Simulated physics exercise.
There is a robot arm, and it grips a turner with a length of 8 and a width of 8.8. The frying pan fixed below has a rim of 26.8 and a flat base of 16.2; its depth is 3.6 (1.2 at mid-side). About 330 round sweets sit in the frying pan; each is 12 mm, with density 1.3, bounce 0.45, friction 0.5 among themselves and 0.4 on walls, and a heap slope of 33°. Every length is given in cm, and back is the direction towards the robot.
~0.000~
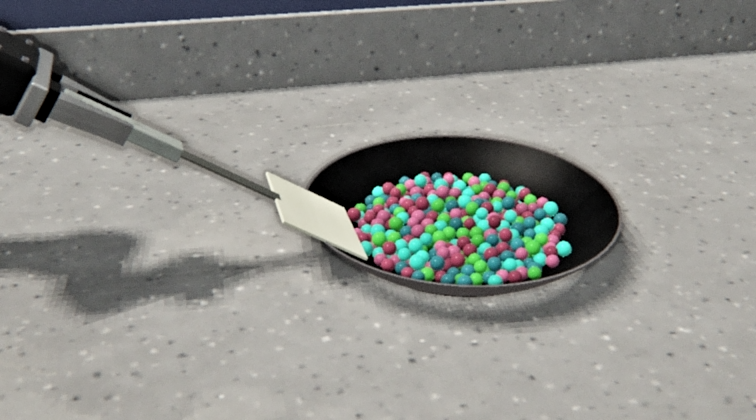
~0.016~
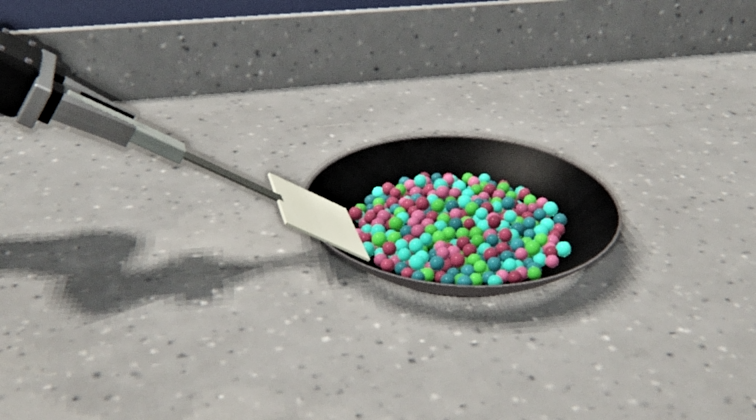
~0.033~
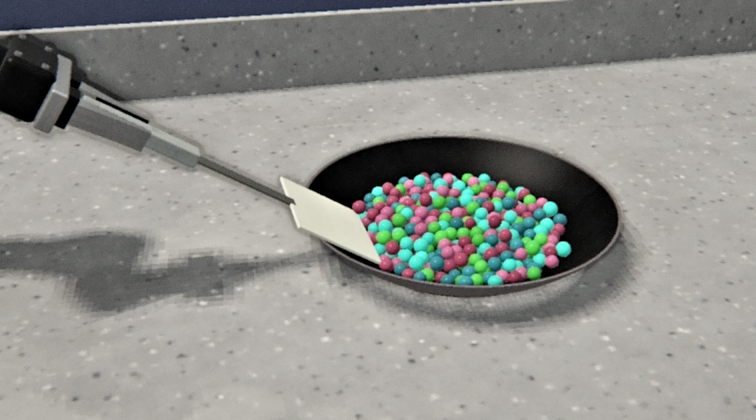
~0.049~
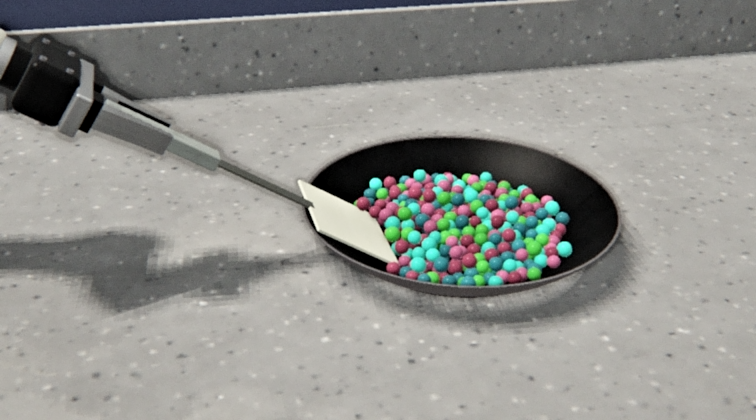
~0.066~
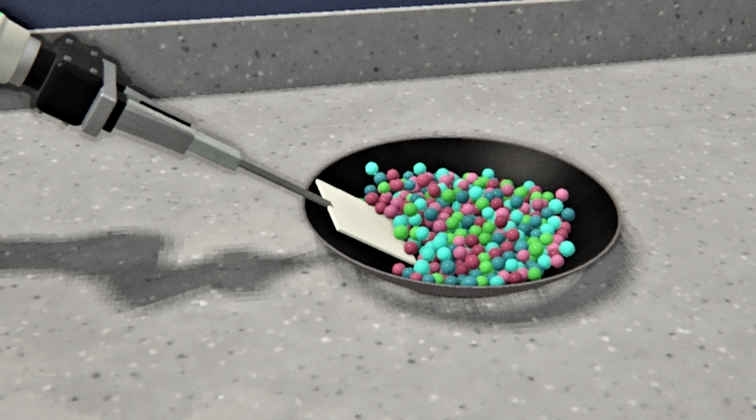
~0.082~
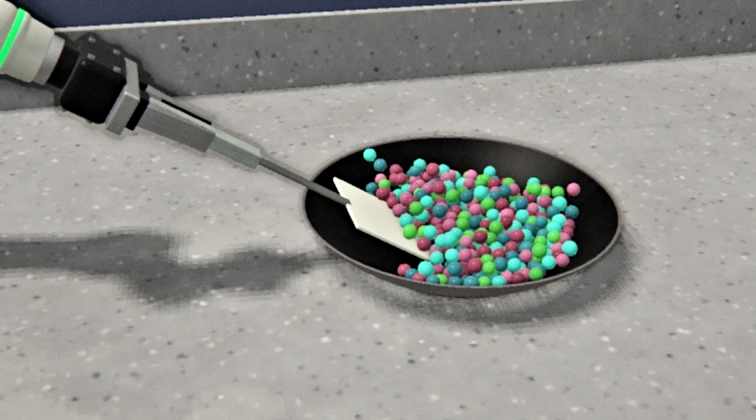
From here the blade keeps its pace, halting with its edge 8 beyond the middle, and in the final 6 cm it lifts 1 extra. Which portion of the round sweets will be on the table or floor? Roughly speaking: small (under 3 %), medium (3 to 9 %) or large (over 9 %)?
Roughly, large, over 9 %.
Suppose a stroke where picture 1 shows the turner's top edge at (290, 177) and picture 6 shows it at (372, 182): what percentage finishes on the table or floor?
30 per cent.
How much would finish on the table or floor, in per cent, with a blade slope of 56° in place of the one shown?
Estimate: Approx. 35 %.
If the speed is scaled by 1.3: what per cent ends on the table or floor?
Around 30 percent would finish on the table or floor.
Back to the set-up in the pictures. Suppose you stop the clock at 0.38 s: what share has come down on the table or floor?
Fraction noted: Close to 20 per cent.
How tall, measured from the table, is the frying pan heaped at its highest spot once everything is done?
It reaches roughly 5.0 cm.
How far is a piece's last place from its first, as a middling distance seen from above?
7 cm.
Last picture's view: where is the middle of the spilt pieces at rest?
Close to (683, 212) in pixels.
After 0.12 s, sloping 33°, highest piece 6 above the table; 329 in the frying pan, 1 on the blade or in flight.
After 0.16 s, sloping 33°, highest piece 6 above the table; 328 in the frying pan, 2 on the blade or in flight.
After 0.38 s, sloping 33°, highest piece 5 above the table; 254 in the frying pan, 73 on the table or floor, 3 on the blade or in flight.
After 1.43 s, sloping 33°, highest piece 4 above the table; 254 in the frying pan, 76 on the table or floor.
In the end, 254 in the frying pan, 76 on the table or floor. That is 23 % on the table or floor.
